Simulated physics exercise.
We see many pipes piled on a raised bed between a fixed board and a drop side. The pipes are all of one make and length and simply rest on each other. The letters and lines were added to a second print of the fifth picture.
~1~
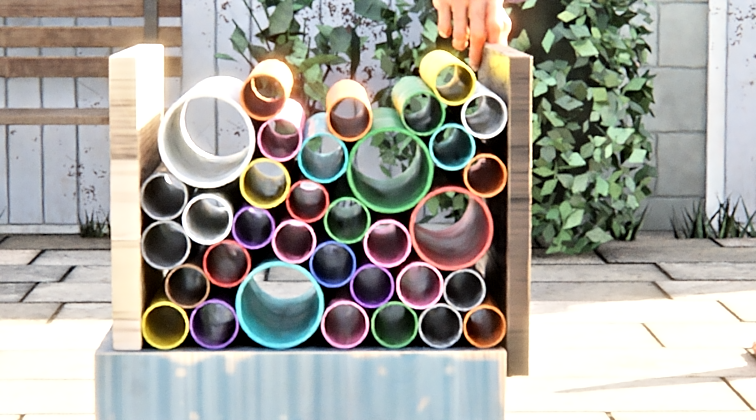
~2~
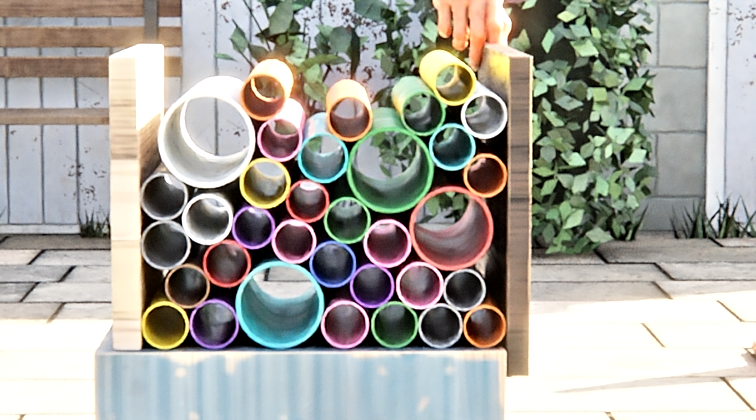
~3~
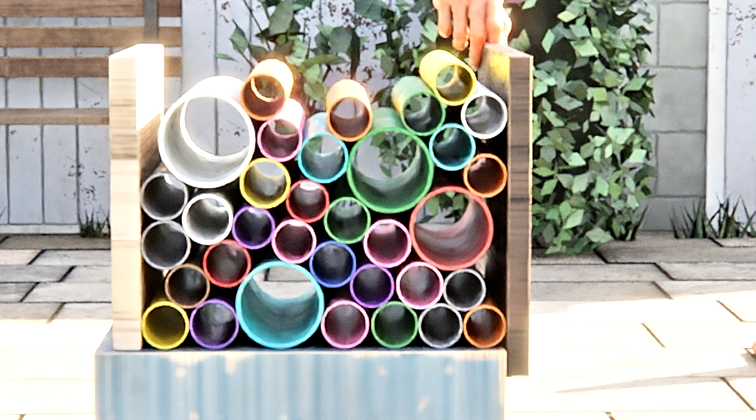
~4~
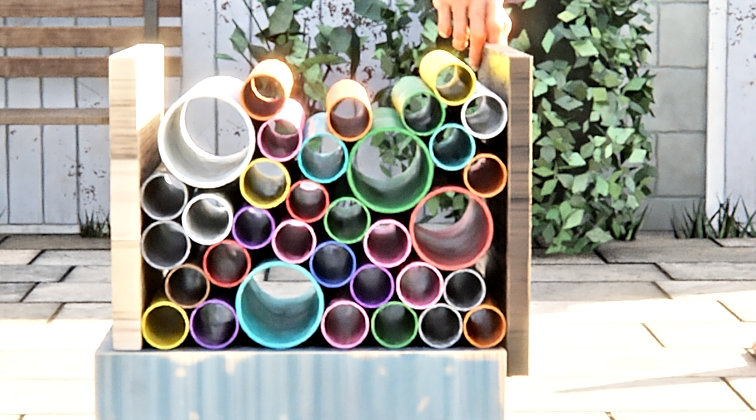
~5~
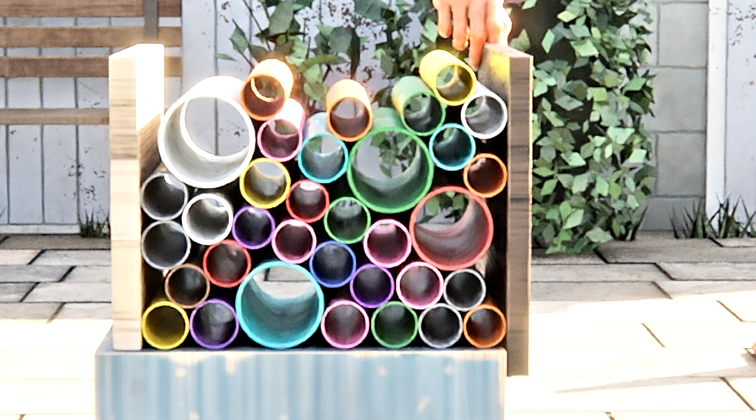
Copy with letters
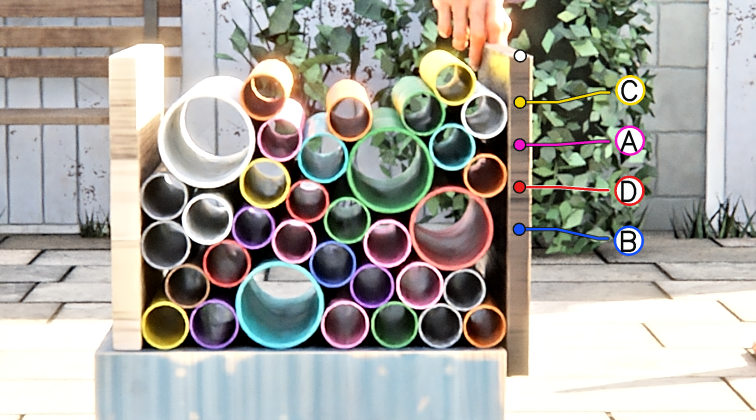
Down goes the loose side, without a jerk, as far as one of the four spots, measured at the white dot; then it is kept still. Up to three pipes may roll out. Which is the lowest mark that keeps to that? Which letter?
The lowest mark that will do is D.
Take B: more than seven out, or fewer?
At B, fewer than seven.
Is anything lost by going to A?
No.
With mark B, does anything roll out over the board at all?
Yes, at B.
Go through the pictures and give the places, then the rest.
A grey pipe (440, 325); a brown pipe (188, 286); a pink pipe (294, 241), in the first picture.
A pink pipe (294, 241); a red pipe (308, 201), in the second picture.
A turquoise pipe (452, 147); a green pipe (423, 113), in the third picture.
Side board (502, 195); a yellow pipe (165, 326), in the fourth picture.
A grey pipe (440, 325); a brown pipe (188, 286); a pink pipe (294, 241), in the fifth picture.
On the marked copy, A at (519, 145); B at (519, 229); C at (520, 102); D at (519, 187); the white dot at (520, 56).
With D. Early on, top of the board (507, 121).
Further on, top of the board (507, 186).
At the end, top of the board (507, 186), two out over the board.
As for the rest, A none out over the board; B more than three out over the board; C none out over the board.
